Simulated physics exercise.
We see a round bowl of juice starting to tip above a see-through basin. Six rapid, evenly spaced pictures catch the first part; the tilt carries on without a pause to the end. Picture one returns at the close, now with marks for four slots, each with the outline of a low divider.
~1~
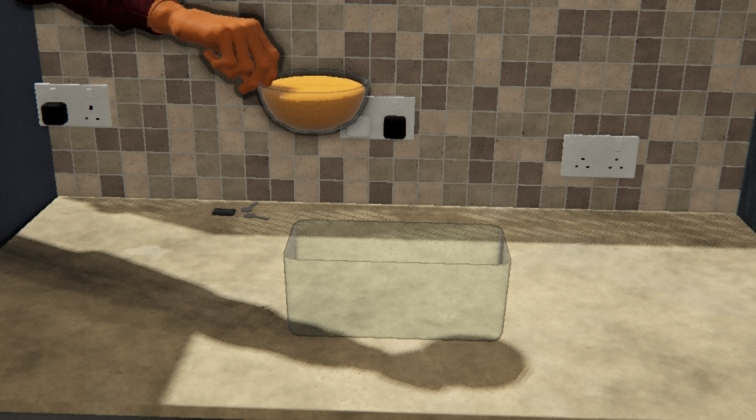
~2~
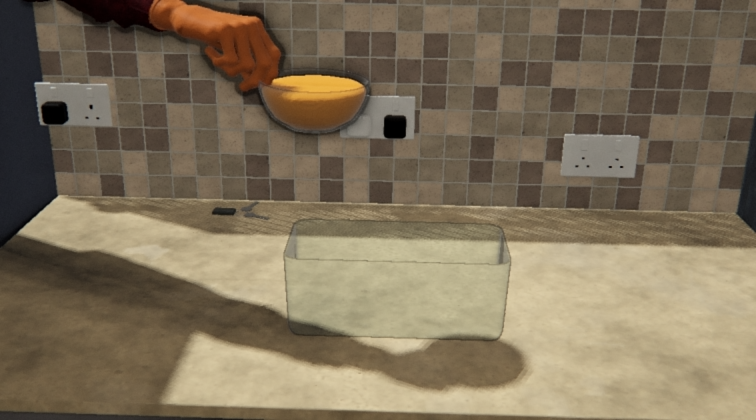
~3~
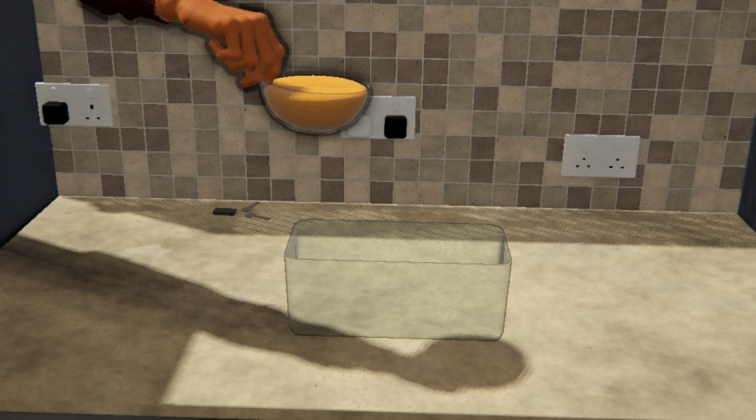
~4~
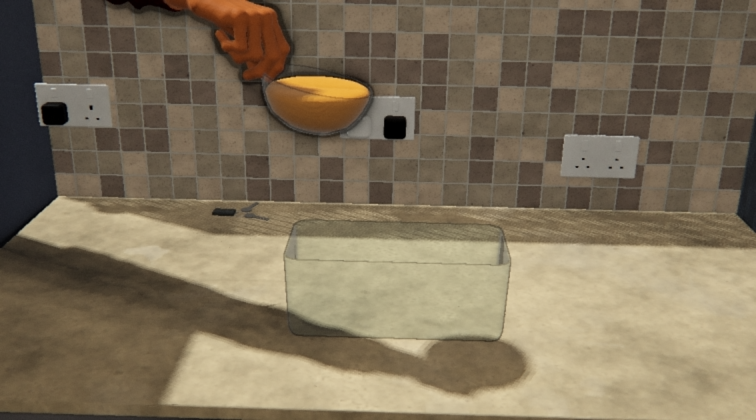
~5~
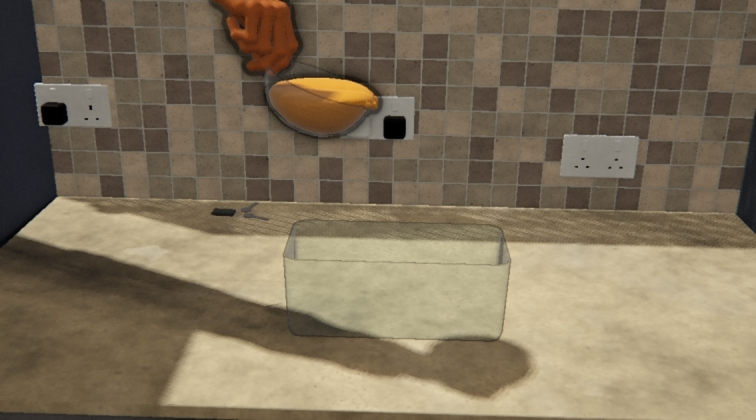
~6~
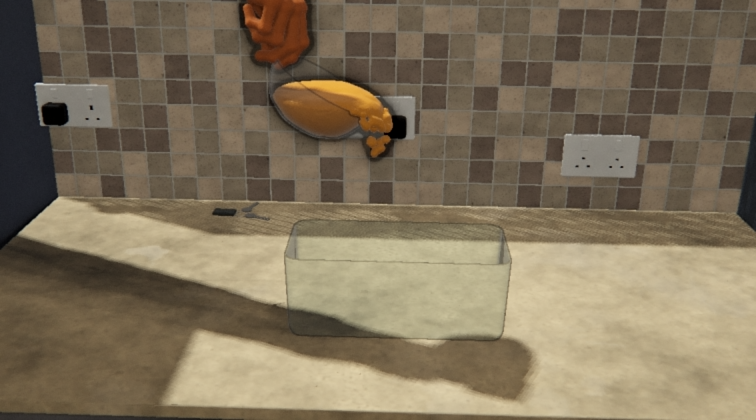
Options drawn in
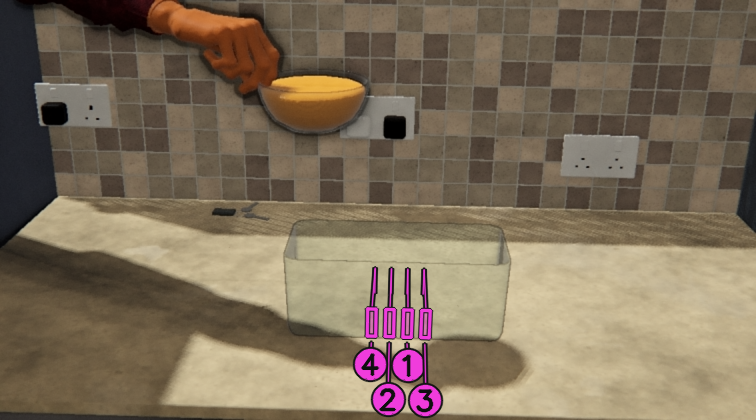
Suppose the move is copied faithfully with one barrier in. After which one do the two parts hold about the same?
The best position is 3.
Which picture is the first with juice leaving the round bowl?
Picture 5.
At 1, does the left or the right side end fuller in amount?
The right one.
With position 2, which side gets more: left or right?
The right one.
On the marked copy, 1 at (406, 343); 2 at (389, 343); 3 at (424, 344); 4 at (371, 342).
With 1, about 30 % ends left of the wall and 69 % right of it.
With 2, about 18 % ends left of the wall and 81 % right of it.
With 3, about 53 % ends left of the wall and 46 % right of it.
With 4, about 10 % ends left of the wall and 89 % right of it.
